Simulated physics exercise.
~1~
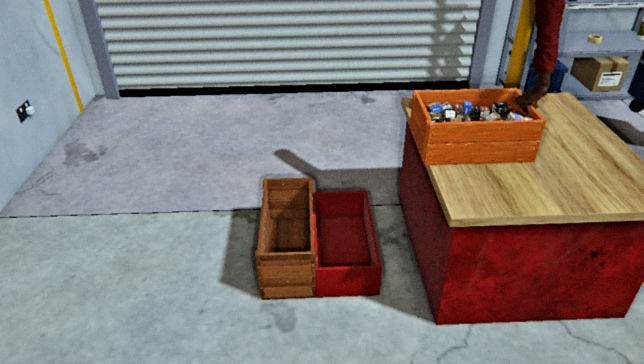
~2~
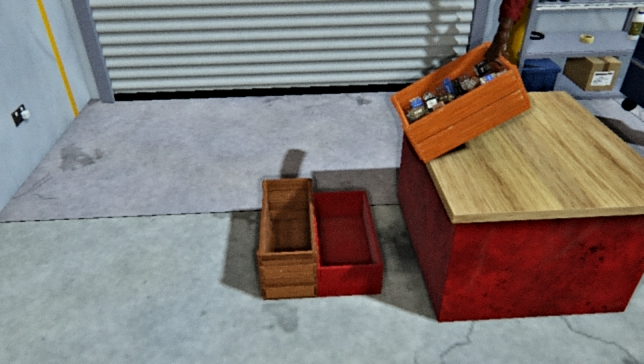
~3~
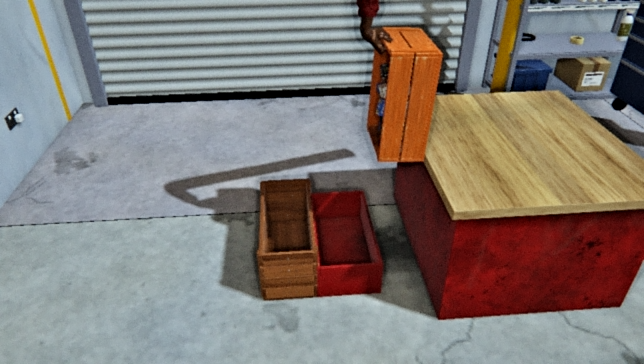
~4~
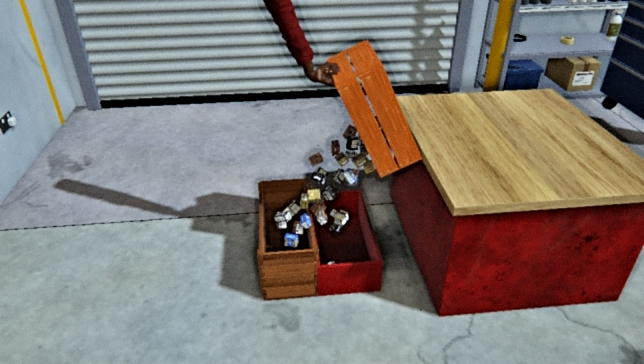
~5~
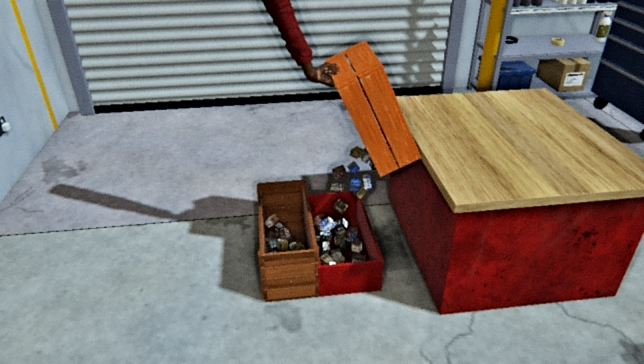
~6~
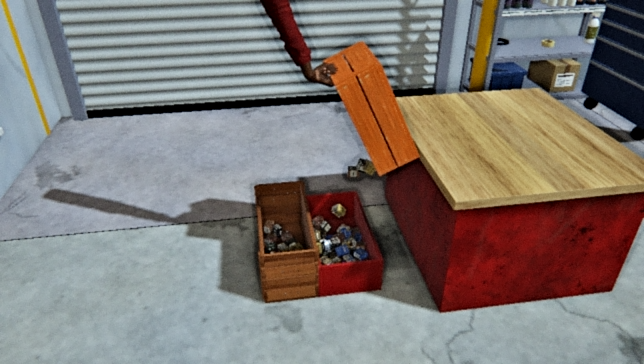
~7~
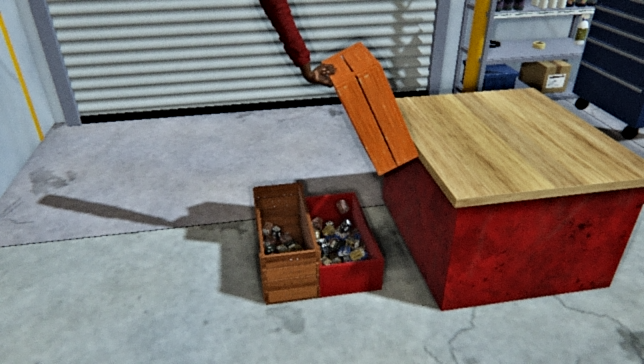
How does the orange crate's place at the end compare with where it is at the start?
At the start the orange crate rests on top of the bench, near its back left part. By the end it is further left, held tipped over at the bench's left edge above the red trough.
